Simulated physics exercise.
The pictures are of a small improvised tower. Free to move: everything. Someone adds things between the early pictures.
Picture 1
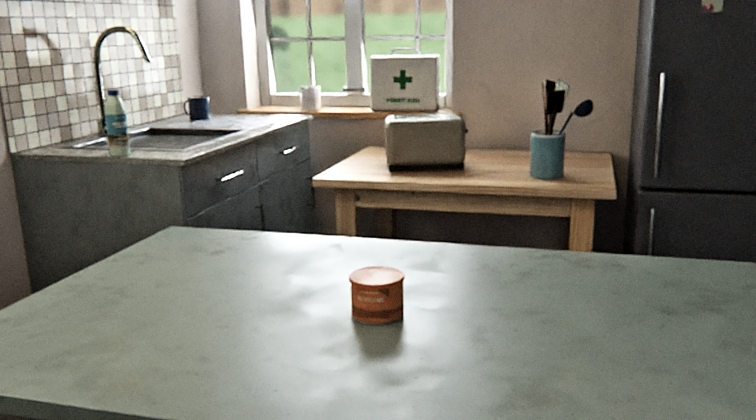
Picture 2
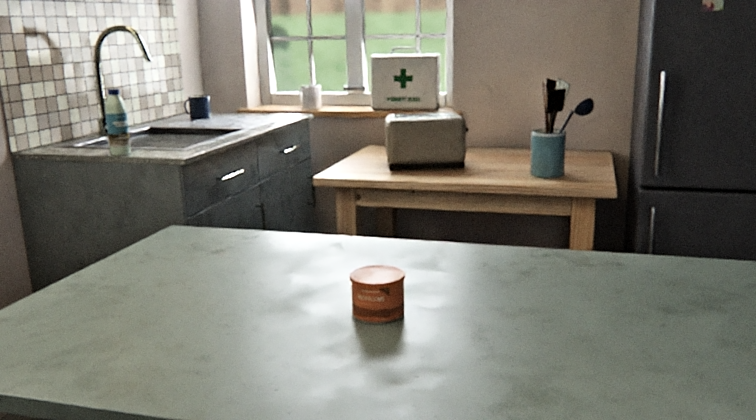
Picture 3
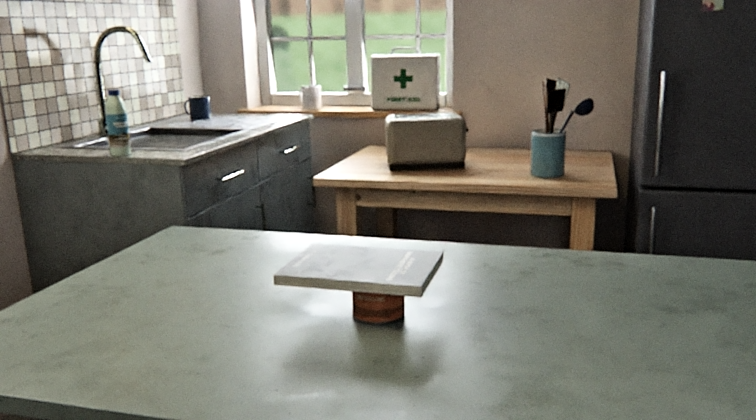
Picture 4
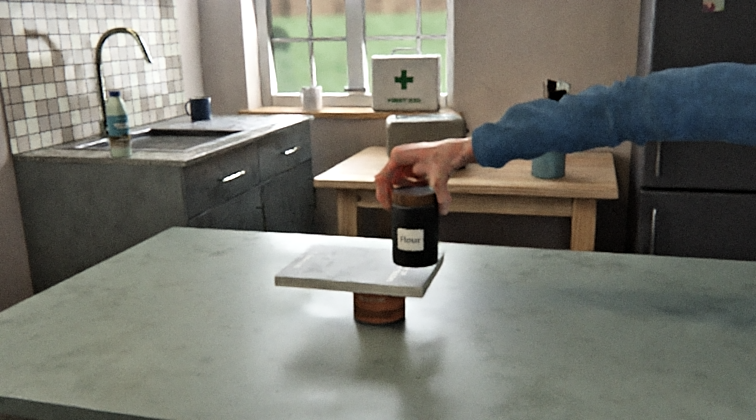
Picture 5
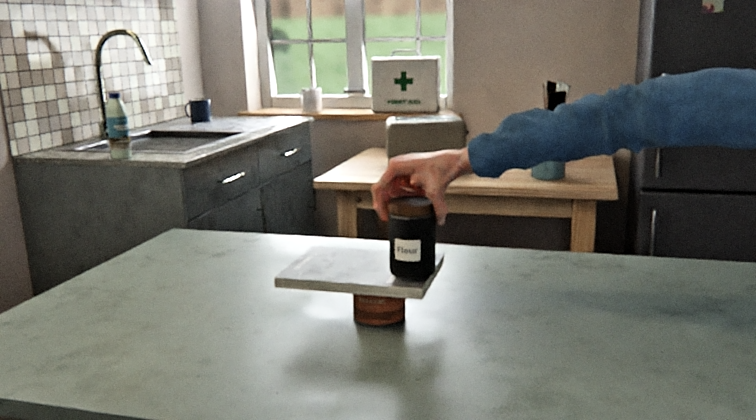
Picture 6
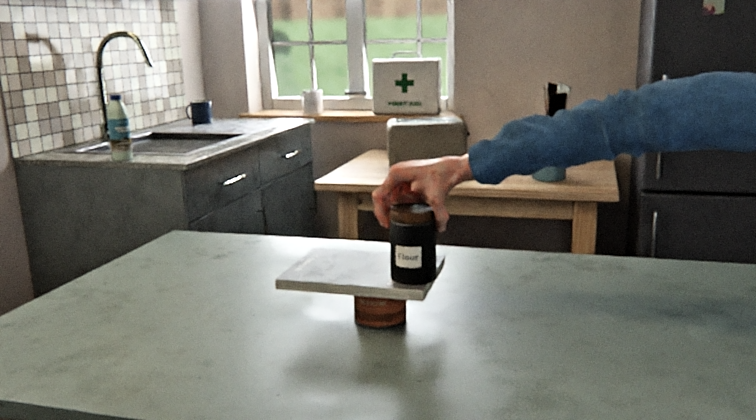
A grey slab appears on a small orange tub, and a hand lowers a black jar onto its right side.
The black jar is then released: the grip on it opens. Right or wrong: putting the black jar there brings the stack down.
Wrong, the stack stays up.
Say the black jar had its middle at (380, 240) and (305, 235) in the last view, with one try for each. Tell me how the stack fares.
On the first try it stays put; on the second try it falls down.
Then, 0.20 s on from there, no change.
Then, 0.70 s on from there, black jar resting near (413, 244).
In the end, all 3 unmoved. At the end, from the last picture's camera, black jar near (413, 244). The stack holds.
